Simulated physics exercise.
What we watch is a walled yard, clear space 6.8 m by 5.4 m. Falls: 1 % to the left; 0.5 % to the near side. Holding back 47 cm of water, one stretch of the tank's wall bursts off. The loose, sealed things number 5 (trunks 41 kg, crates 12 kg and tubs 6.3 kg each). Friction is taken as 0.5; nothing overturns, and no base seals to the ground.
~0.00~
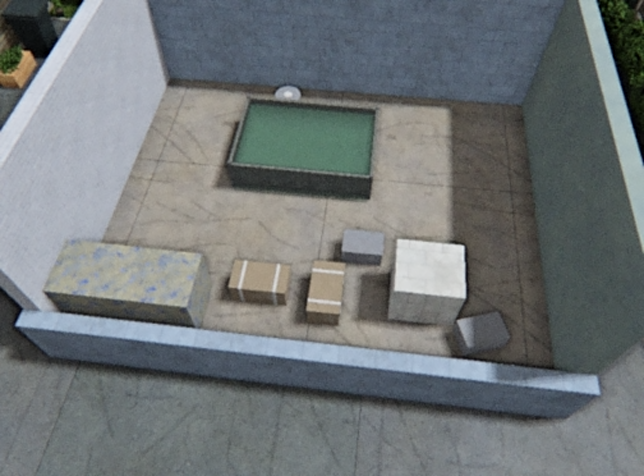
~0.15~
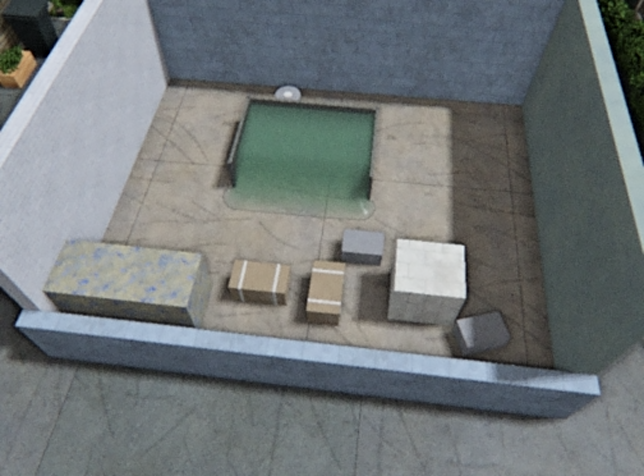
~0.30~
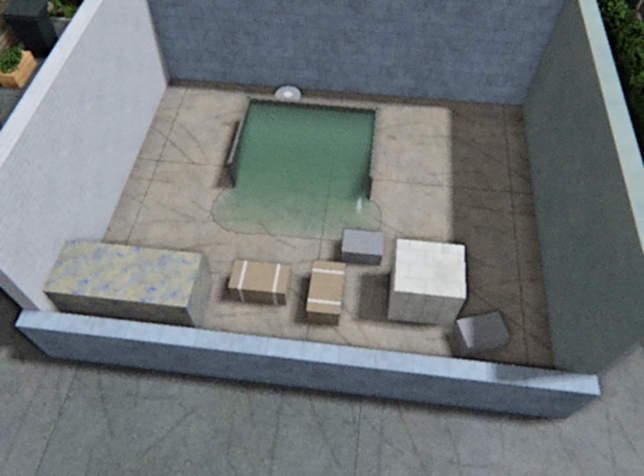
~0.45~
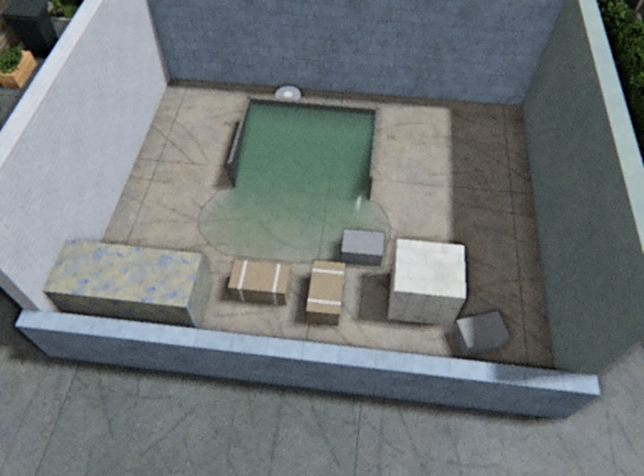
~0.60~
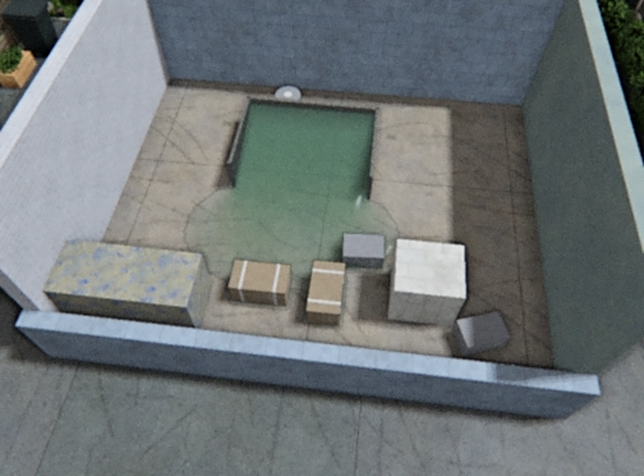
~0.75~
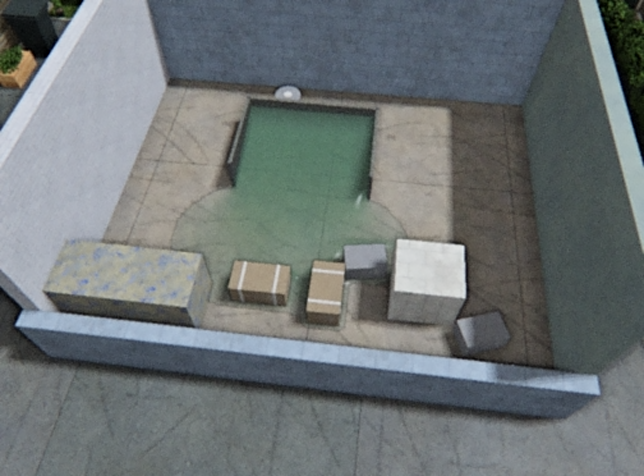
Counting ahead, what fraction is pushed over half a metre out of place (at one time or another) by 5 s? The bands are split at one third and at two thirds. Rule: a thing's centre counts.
The portion is two thirds plus.
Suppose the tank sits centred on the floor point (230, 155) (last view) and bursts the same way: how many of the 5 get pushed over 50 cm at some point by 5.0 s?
Then the count would be 3.
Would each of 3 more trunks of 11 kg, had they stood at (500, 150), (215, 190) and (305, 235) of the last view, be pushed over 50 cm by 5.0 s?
First stays inside, second stays inside, third goes beyond.
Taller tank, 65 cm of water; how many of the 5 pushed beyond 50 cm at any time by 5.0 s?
Then 4.
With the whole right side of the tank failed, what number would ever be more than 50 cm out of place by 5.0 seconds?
So the tally would be 1.
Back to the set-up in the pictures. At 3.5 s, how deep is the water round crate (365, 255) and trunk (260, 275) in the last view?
Roughly 6 and 16 cm.
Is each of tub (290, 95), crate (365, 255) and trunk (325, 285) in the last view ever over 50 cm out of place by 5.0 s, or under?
Result, in order: Undershooting / overshooting / overshooting.
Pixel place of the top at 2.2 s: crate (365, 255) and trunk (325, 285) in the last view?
Somewhere about (392, 342) and (338, 320).
After 1.1 s 1 of 5 are over 50 cm from their spots; 0 afloat.
After 2.2 s 3 of 5 are over 50 cm from their spots; 3 afloat.
After 3.5 s 3 of 5 are over 50 cm from their spots; 2 afloat.
After 5.0 s 3 of 5 are over 50 cm from their spots, and 4 have been at some point; 2 afloat.
